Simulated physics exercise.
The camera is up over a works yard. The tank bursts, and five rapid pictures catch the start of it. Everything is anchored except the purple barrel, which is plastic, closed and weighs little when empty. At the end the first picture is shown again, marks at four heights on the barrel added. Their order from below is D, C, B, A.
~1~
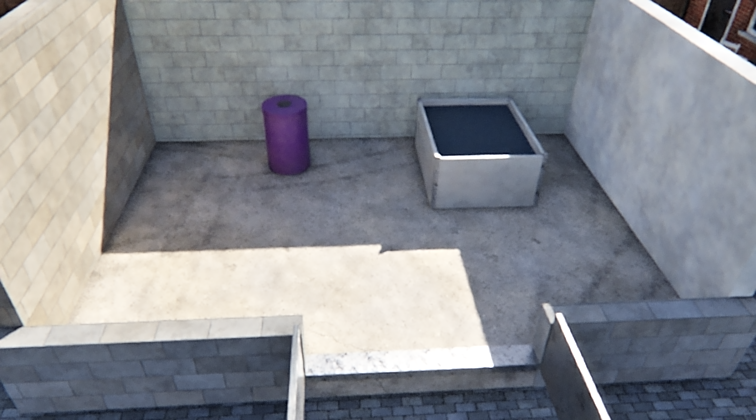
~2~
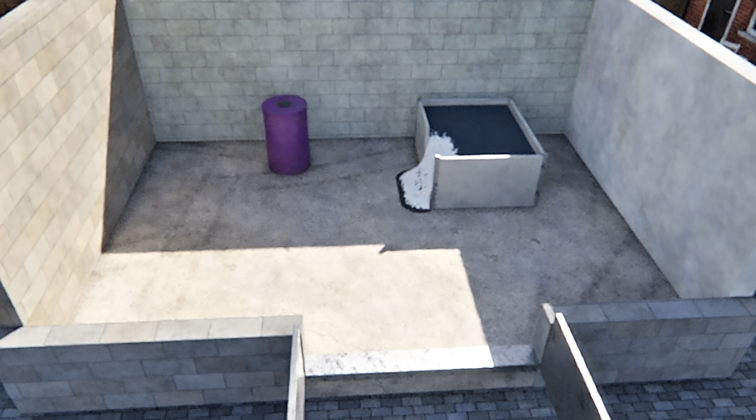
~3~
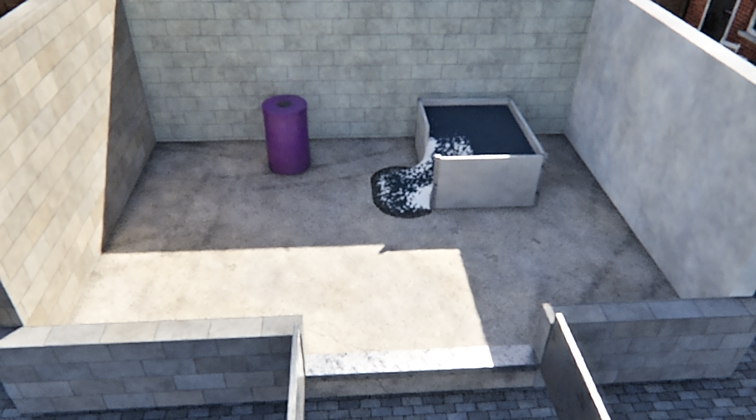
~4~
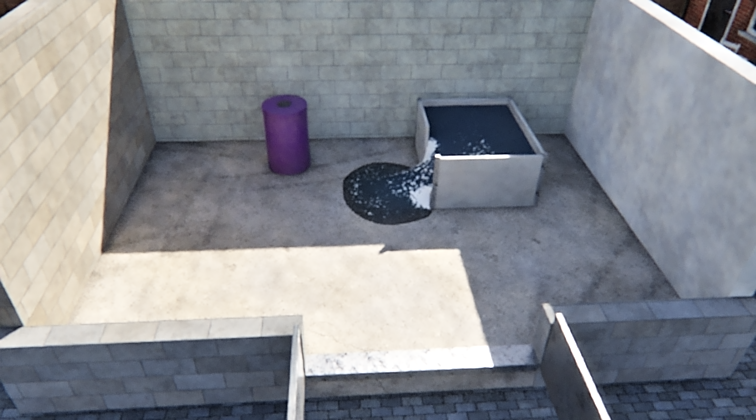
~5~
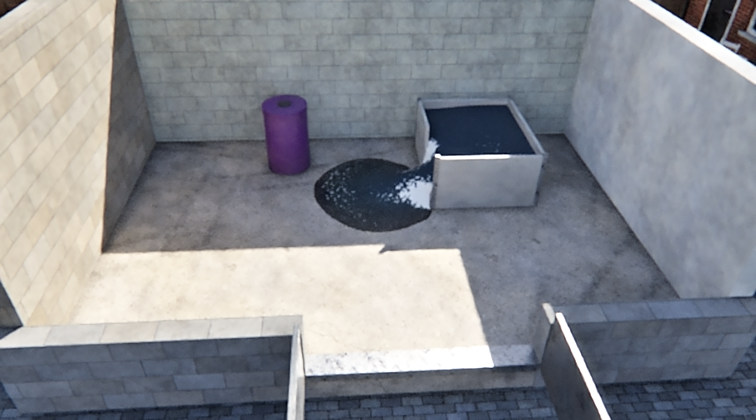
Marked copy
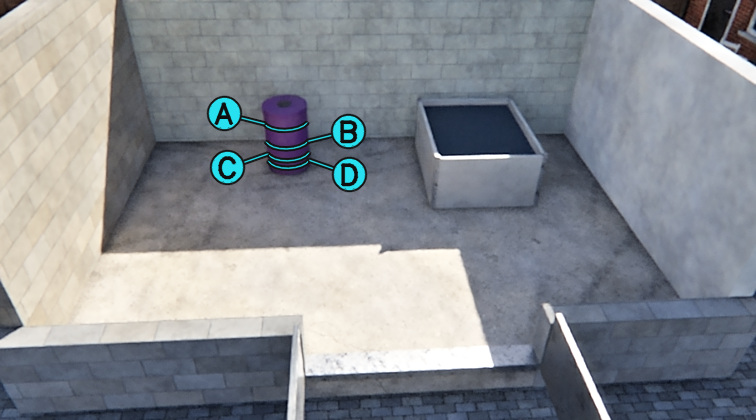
A square tank lets dark water pour out and spread leftward across the yard floor.
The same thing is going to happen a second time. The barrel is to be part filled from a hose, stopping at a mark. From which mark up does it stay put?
C.
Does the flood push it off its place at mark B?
No.
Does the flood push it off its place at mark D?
Yes, it does.
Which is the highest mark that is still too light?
That would be D.
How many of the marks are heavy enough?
Three.
In cyan, A at (284, 130); B at (286, 148); C at (287, 160); D at (288, 168); from the bottom up D, C, B, A.
With A, it does not move.
With B, it does not move.
With C, it does not move.
With D, it is pushed about half its own width away.
